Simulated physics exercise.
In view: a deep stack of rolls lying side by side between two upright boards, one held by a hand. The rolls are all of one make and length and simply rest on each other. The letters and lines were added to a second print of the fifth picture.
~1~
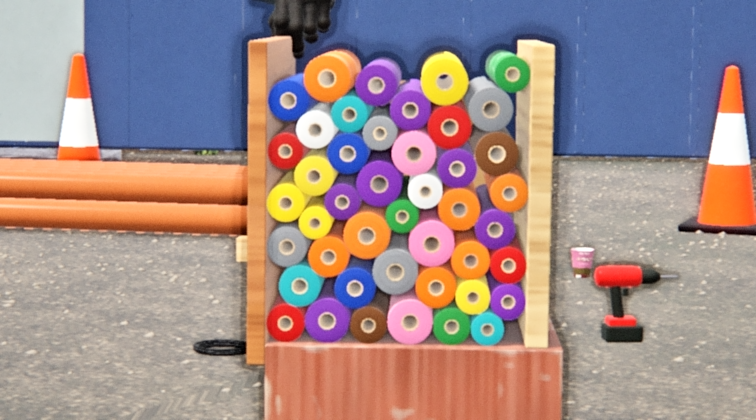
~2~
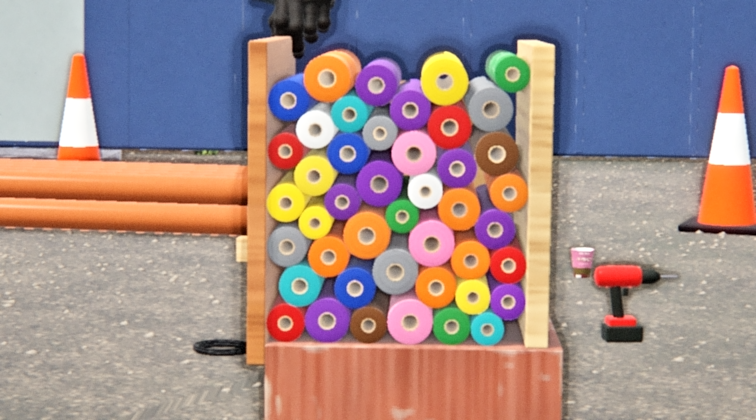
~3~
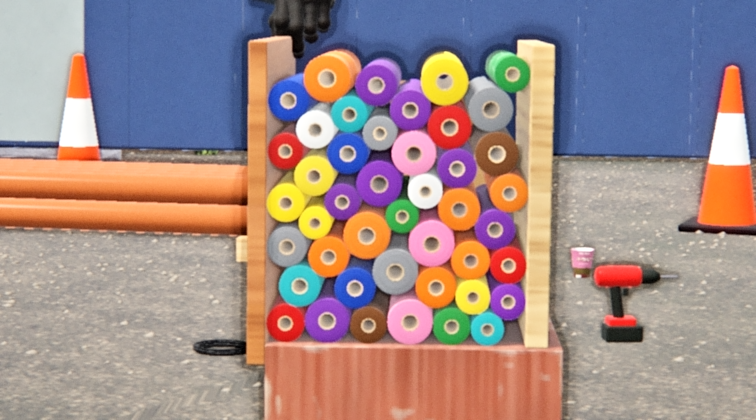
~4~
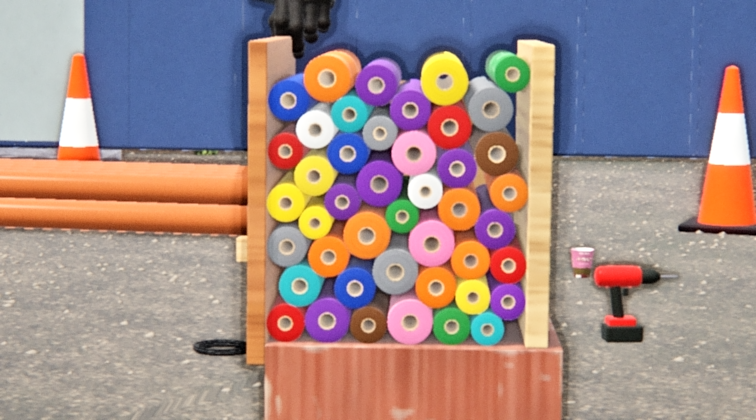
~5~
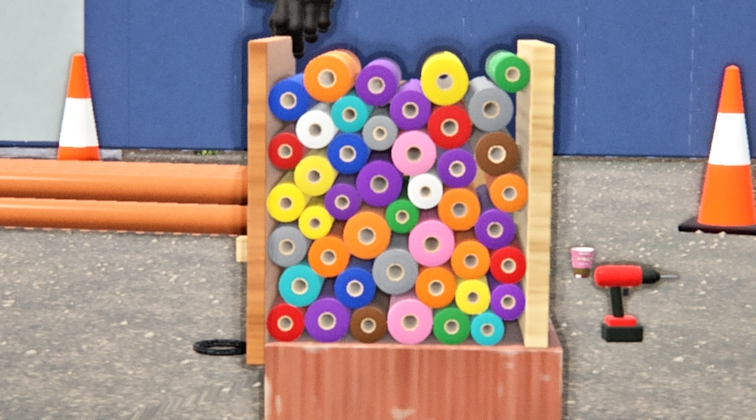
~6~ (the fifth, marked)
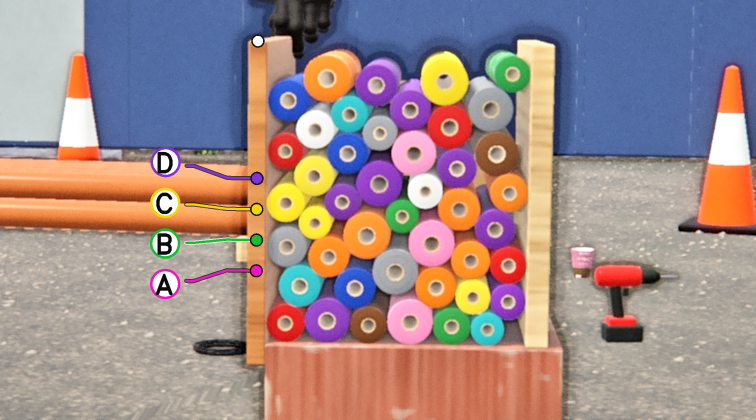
A deep stack of rolls in many colours, including purple, orange, pink, yellow, blue and grey, fills the space between two upright wooden boards above a reddish block, seen end-on from the front. A dark gloved hand shows at the top left, with orange pipes and a cone to the left, and a red drill and another cone to the right on grey pavement before a blue wall. Nothing visibly moves, and the view stays still.
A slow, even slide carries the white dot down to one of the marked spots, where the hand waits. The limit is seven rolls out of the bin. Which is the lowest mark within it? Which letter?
Lower it to C and no more.
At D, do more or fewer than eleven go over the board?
It loses fewer than eleven.
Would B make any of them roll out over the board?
Yes.
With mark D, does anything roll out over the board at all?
Yes.
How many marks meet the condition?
The number is two.
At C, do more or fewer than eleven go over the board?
It loses fewer than eleven.
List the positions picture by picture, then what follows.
A turquoise roll (487, 329); an orange roll (436, 287); a pink roll (432, 244), in the first picture.
A pink roll (432, 244); an orange roll (459, 210), in the second picture.
A purple roll (379, 184); a blue roll (348, 154), in the third picture.
A white roll (315, 130); a yellow roll (445, 82), in the fourth picture.
Side board (273, 186); a red roll (285, 323); a turquoise roll (487, 329), in the fifth picture.
On the marked copy, A at (256, 271); B at (256, 240); C at (256, 210); D at (257, 179); the white dot at (258, 41).
Following C. Soon after the start, top of the board (267, 117).
Later, top of the board (267, 202).
In the end, top of the board (267, 208), five out over the board.
As for the rest, A more than seven out over the board; B more than seven out over the board; D two out over the board.
